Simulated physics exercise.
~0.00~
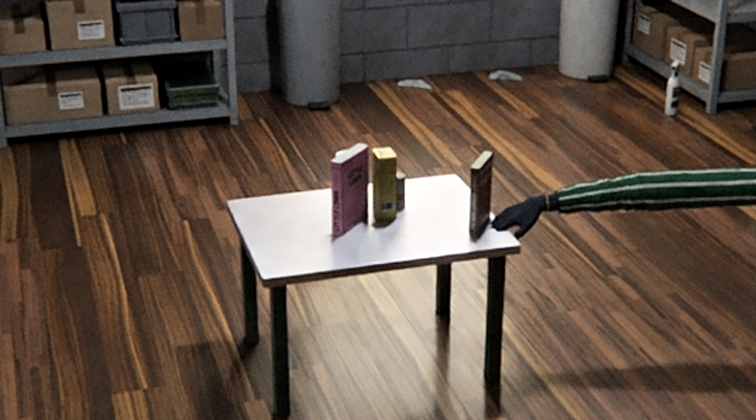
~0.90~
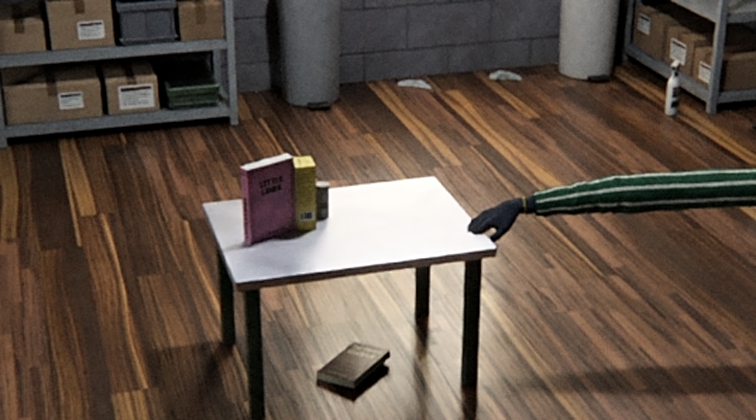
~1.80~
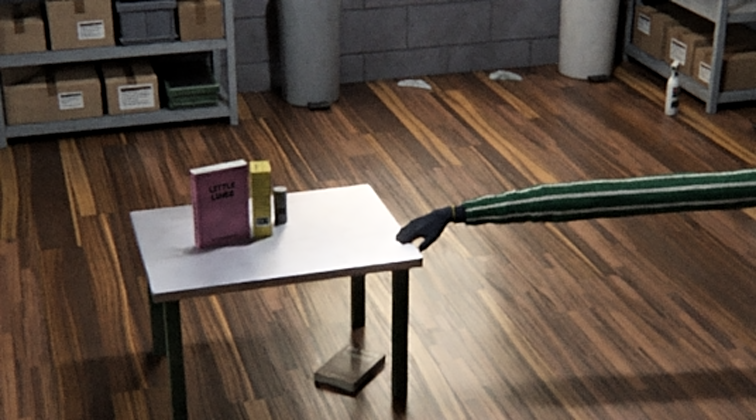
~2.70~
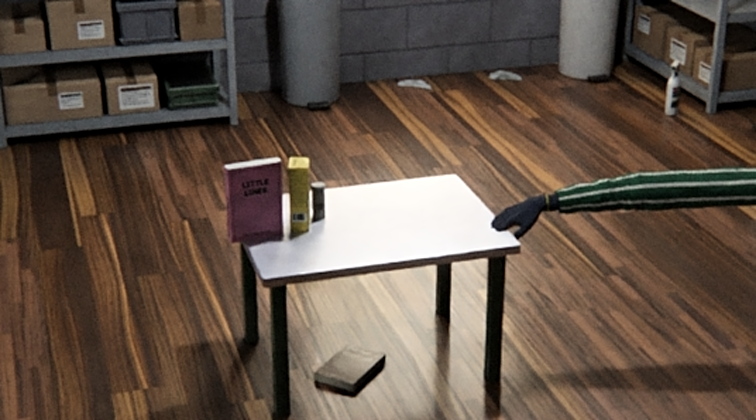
In a storeroom with a wood floor, seen from slightly above, a white-topped table with dark green legs stands before shelves of cardboard boxes. A pink book, a yellow carton and a small grey container stand grouped on it, with a brown book upright near the right edge. A dark-gloved hand in a green striped sleeve, reaching from the right, shoves the table left, and the brown book drops to the floor. The table moves farther left, then back right with the hand still at its corner. The brown book ends lying on the floor, while the others stand near the left edge.
